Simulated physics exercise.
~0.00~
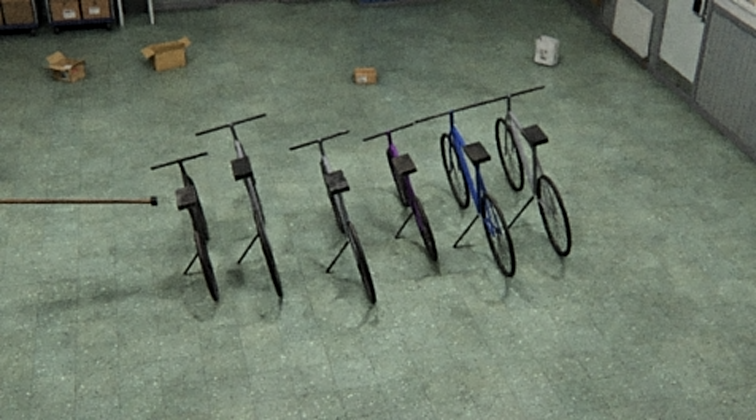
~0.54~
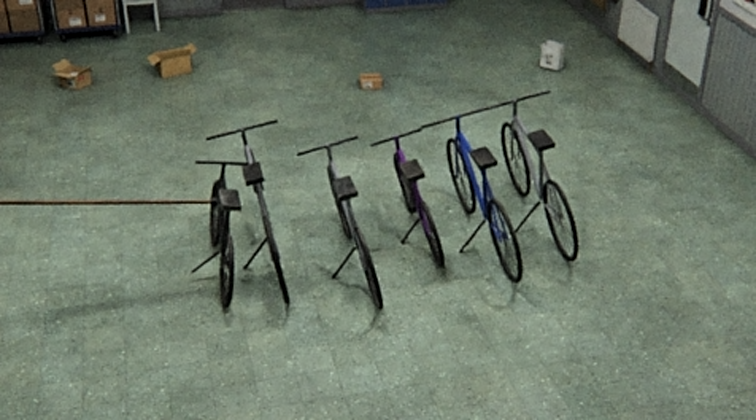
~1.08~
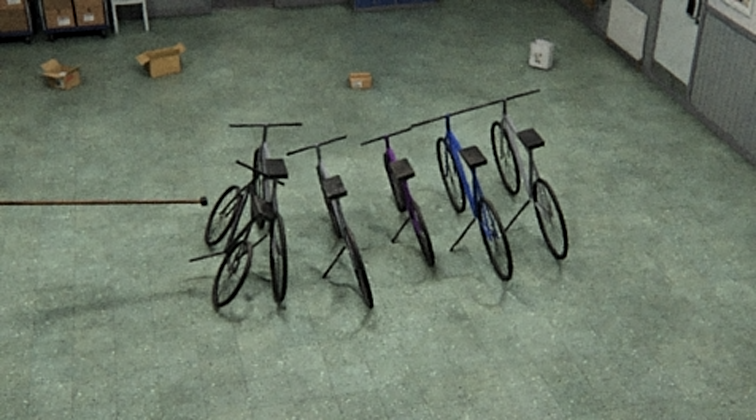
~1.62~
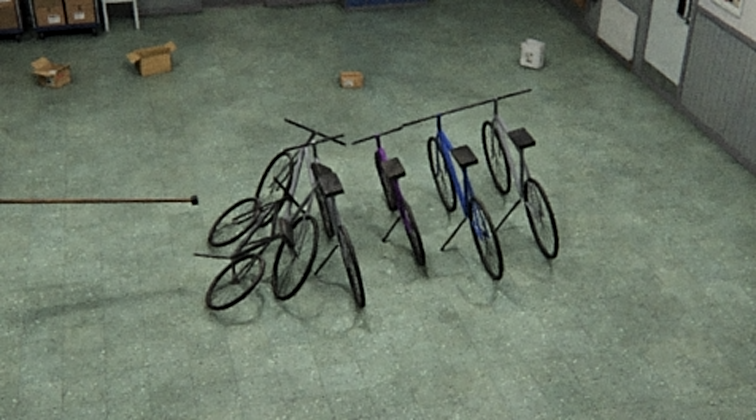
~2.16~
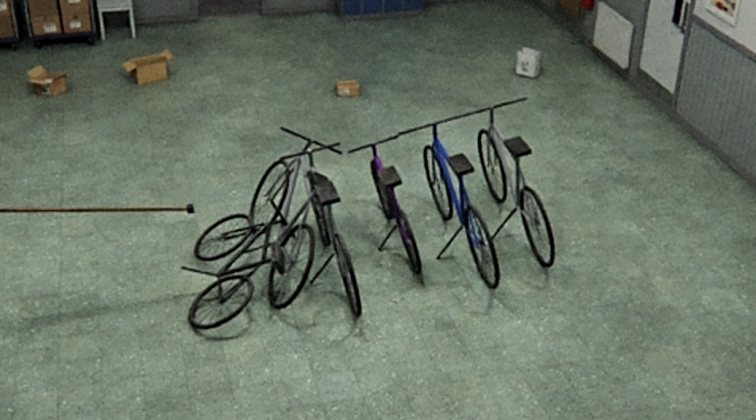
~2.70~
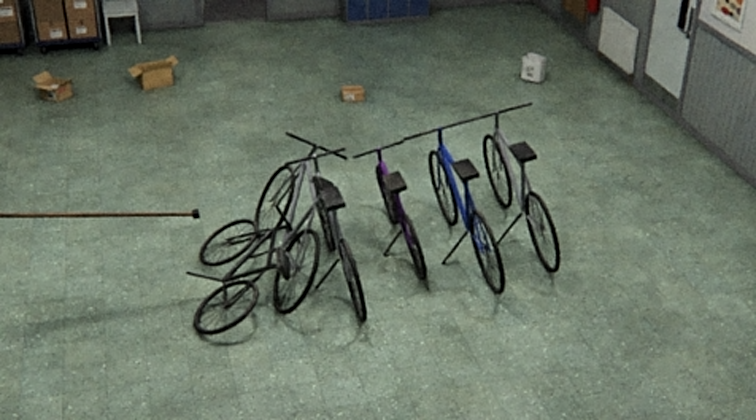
Warehouse floor with a pole nudging the leftmost of six bicycles, which topples against its neighbour, tilting it while four stay standing.
